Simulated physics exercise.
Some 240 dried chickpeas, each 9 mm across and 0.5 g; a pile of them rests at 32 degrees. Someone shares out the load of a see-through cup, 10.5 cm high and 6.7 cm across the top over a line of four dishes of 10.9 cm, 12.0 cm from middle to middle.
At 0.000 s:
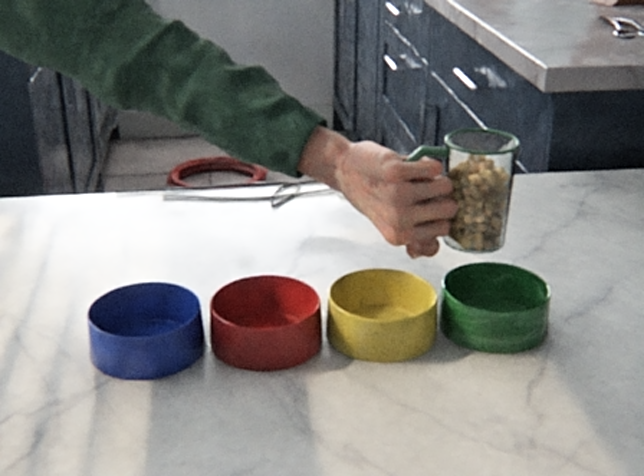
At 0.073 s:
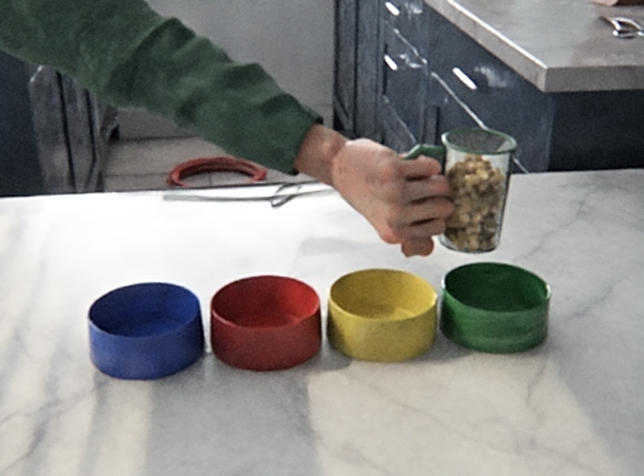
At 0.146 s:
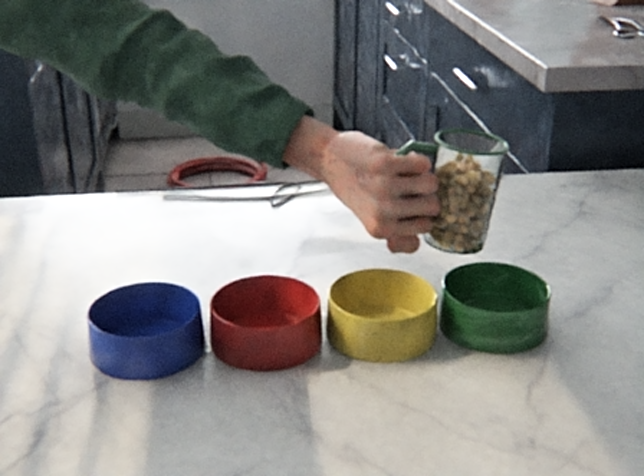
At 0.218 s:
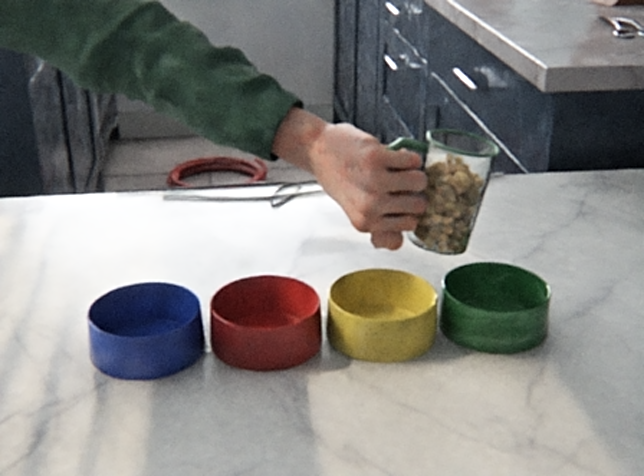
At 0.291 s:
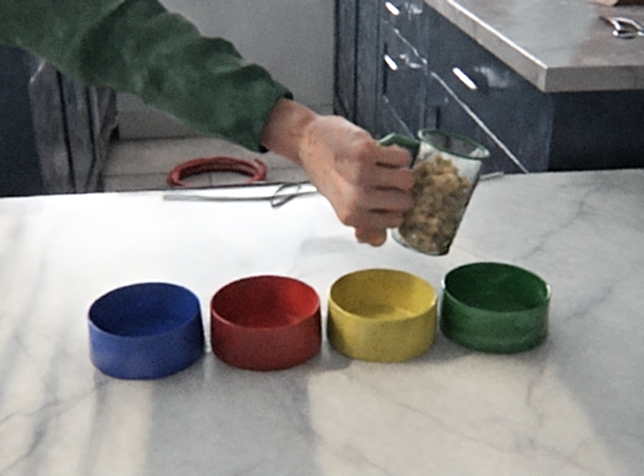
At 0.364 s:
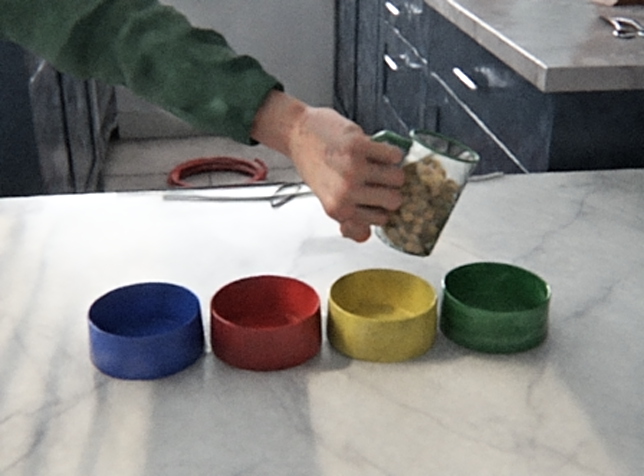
In this clip, a hand in a green sleeve holds a clear cup of small beige pieces above a row of blue, red, yellow and green dishes, then moves it slightly left while gradually tilting it to the right.
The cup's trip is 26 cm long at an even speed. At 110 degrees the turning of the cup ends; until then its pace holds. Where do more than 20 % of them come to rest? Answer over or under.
Red dish: Over; blue dish: Under; green dish: Under; yellow dish: Under; on the counter: Under.
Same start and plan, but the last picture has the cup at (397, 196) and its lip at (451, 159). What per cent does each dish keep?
Red 100, blue 0, green 0, yellow 0.
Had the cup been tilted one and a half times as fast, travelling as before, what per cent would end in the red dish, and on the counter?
In that case red 80, counter 10.
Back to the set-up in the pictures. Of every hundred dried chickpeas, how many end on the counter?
Roughly 5 per cent.
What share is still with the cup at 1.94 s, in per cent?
Some 70 per cent of the load.
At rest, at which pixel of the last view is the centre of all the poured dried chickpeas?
Around (281, 323).
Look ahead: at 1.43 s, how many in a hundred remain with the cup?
Roughly 100 per cent.
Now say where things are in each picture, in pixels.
The first frame shows cup at (478, 192), tilt 0 degrees, lip at (516, 140), moved 0.0 cm; middle of the pieces at (473, 206); green dish at (496, 287); yellow dish at (382, 294); red dish at (265, 301); blue dish at (144, 309).
The second frame shows cup at (474, 192), tilt 1 degrees, lip at (513, 141), moved 0.4 cm; middle of the pieces at (469, 206).
The third frame shows cup at (462, 193), tilt 6 degrees, lip at (505, 144), moved 1.5 cm; middle of the pieces at (457, 206).
The fourth frame shows cup at (450, 193), tilt 10 degrees, lip at (496, 148), moved 2.8 cm; middle of the pieces at (443, 206).
The fifth frame shows cup at (437, 194), tilt 15 degrees, lip at (486, 152), moved 4.1 cm; middle of the pieces at (429, 207).
The sixth frame shows cup at (424, 195), tilt 20 degrees, lip at (476, 156), moved 5.4 cm; middle of the pieces at (415, 207); green dish at (496, 287); yellow dish at (382, 294); red dish at (265, 301); blue dish at (144, 309). Its pace works out near 65 degrees a second; the hand travels 18 cm a second.
Then, at 1.00 s, tilt 62 degrees; cup holds 100 %.
After 1.43 s, tilt 91 degrees; cup holds 100 %.
After 1.94 s, tilt 110 degrees; cup holds 70 %, red 25 %.
By 3.6 s all is still; red 95 %, blue 0 %, green 0 %, yellow 0 %, counter 5 %.
